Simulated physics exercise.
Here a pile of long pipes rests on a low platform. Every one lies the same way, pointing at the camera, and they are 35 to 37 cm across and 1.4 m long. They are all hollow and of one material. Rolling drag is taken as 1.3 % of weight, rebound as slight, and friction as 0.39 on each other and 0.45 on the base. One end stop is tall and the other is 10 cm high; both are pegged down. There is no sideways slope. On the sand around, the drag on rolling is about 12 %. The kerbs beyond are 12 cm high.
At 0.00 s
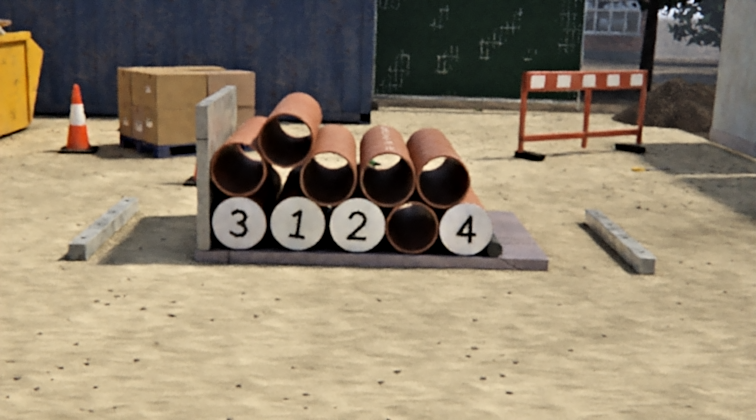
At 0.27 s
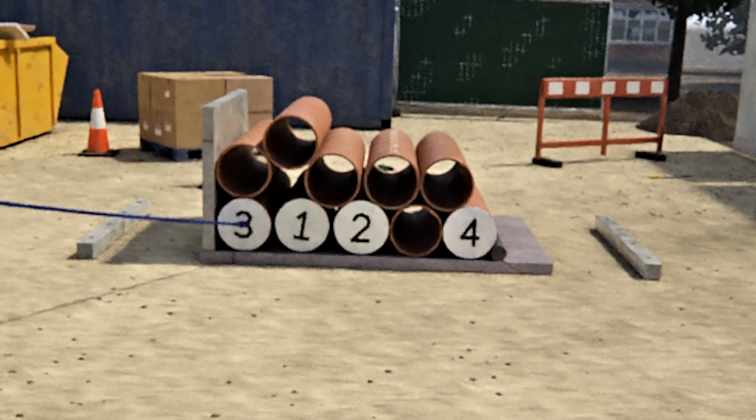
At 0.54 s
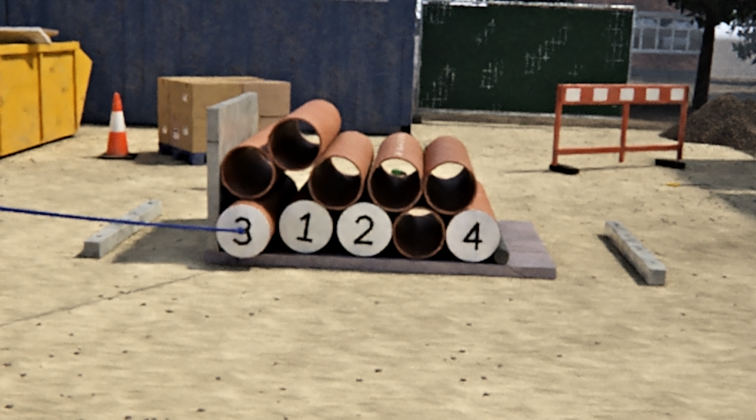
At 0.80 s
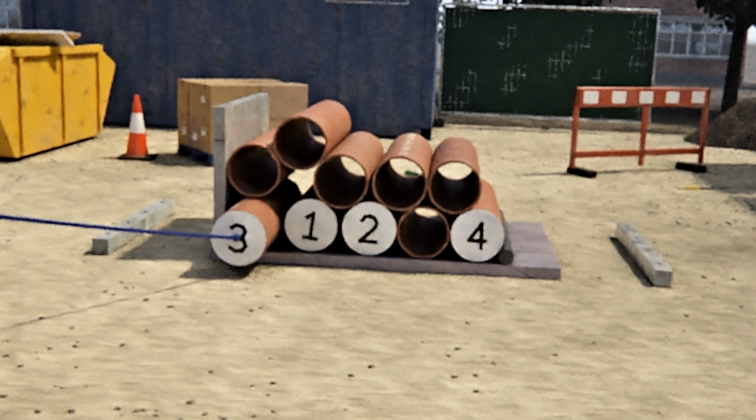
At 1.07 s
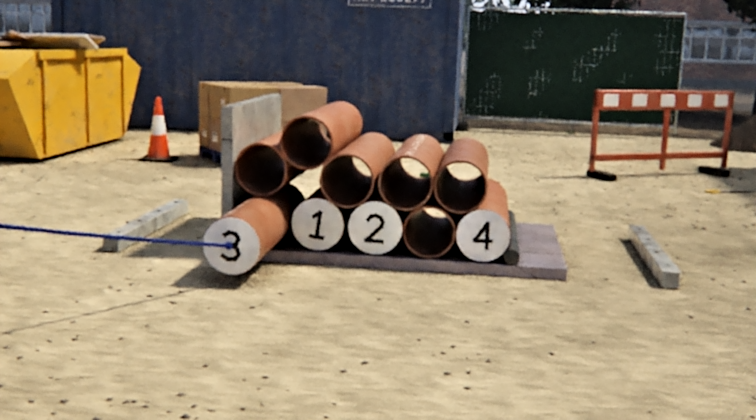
The video shows a stack of orange-brown pipes on a low platform in a sandy yard as a blue line attached to the bottom-left pipe, marked three, draws it steadily out toward the viewer while the others stay still.
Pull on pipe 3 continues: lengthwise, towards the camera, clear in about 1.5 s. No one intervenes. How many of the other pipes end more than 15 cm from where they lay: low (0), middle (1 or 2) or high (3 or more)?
Answer: Middle, 2 in all.
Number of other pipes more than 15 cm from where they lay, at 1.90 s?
1.
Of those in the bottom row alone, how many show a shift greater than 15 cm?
0 of them.
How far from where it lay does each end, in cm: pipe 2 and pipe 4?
Pipe 2 = 5 cm, pipe 4 = 0 cm.
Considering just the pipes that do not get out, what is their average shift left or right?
Mean shift: Near 5 cm, leftward.
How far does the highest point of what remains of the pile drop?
I'd put it at some 25 cm lower than at the start.
By 1.90 s, 1 now displaced over 15 cm; the one last seen at (261, 170) 16 cm down.
By 2.05 s, 2 now displaced over 15 cm; the one last seen at (261, 170) 35 cm down.
In the end, by 2.6 s, 2 moved over 15 cm; not one over the kerbs; the one last seen at (261, 170) 35 cm down; top of the pile 76 cm high, from 99 cm.
